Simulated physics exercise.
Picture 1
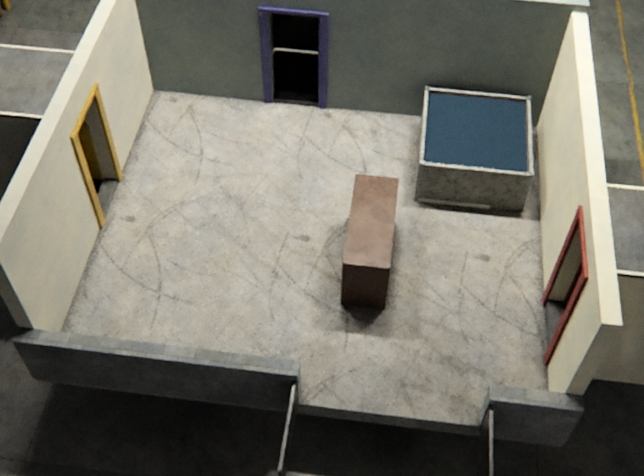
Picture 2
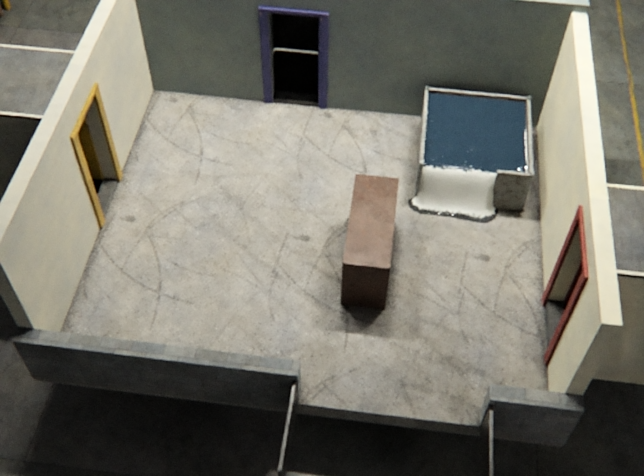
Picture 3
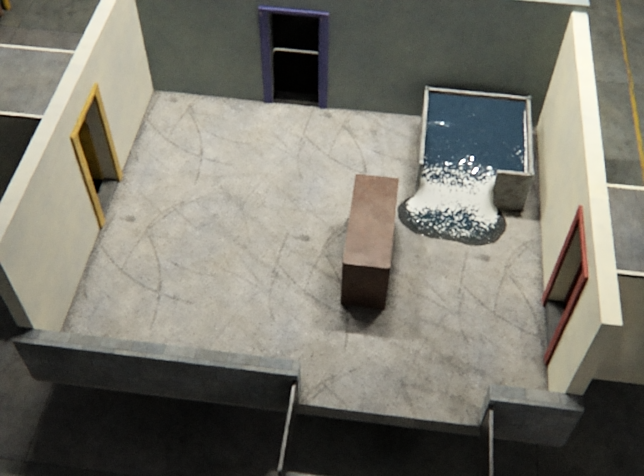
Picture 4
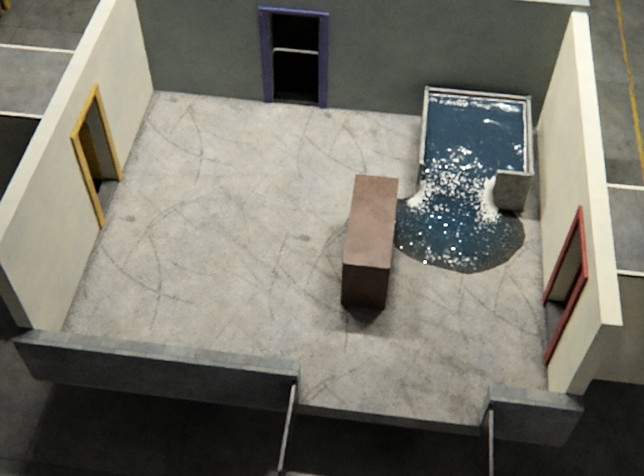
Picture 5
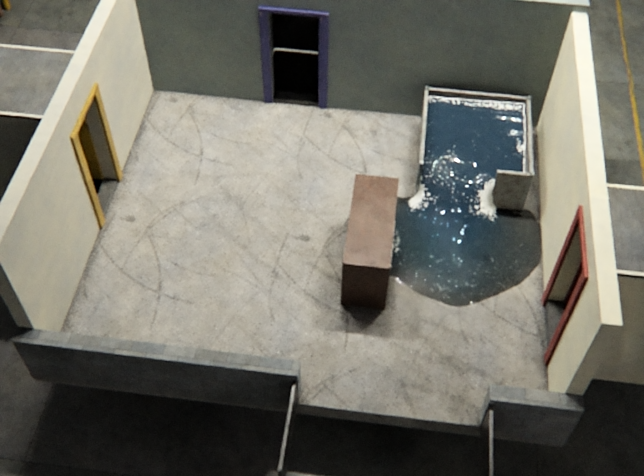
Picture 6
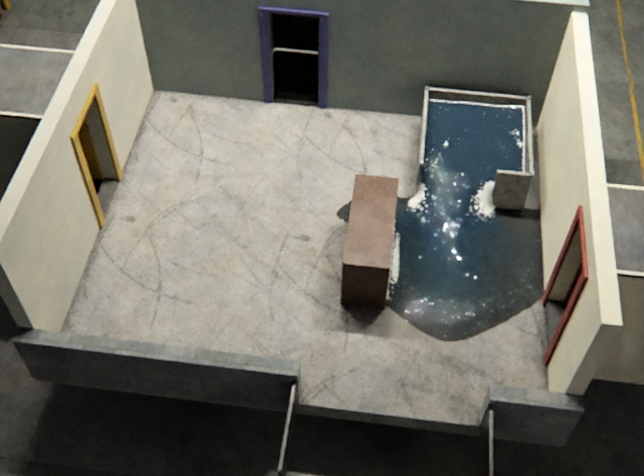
An open tank's front wall gives way and water spreads across the floor, reaching a brown block.
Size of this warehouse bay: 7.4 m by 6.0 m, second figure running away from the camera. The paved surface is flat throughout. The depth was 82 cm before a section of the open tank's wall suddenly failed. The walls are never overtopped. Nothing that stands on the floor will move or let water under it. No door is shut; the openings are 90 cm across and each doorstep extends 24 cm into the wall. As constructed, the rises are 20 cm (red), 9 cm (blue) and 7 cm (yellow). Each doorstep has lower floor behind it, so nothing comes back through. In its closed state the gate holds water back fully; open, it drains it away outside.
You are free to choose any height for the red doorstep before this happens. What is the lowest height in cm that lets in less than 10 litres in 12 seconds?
13 cm.
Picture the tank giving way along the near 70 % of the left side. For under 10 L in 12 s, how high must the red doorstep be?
I'd say close to 7.0 cm.
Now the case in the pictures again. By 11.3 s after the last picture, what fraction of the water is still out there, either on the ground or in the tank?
Roughly 36 %.
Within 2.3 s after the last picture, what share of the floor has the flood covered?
Wet share: Near 30 %.
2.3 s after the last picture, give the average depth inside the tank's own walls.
Around 24 cm deep on average.
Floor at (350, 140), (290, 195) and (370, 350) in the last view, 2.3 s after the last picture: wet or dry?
Point 1: Bone dry; point 2: Awash; point 3: Awash.
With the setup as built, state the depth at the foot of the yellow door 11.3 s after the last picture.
About 0.5 centimetres deep.
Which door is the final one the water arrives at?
The answer is the blue one.
Then, 0.7 s after the last picture water covers 25 % of the floor, deepest (38 cm) near (446, 207); 13 cm at the red door, 0 litres in over its 20 cm doorstep.
Then, 2.3 s after the last picture water covers 30 % of the floor, deepest (28 cm) near (462, 386); 12 cm at the red door, 0 litres in over its 20 cm doorstep.
Then, 11.3 s after the last picture water covers 40 % of the floor, deepest (8 cm) near (541, 217); 5 cm at the red door, 0 litres in over its 20 cm doorstep.
At the red door as built, the water peaked near 17 cm, 3.1 s after the last picture.
With a doorstep of 11.5 cm, 20 litres would have come in within the 12 s; with 15.5 cm, 2 litres. So under 10 litres takes about 13 cm.
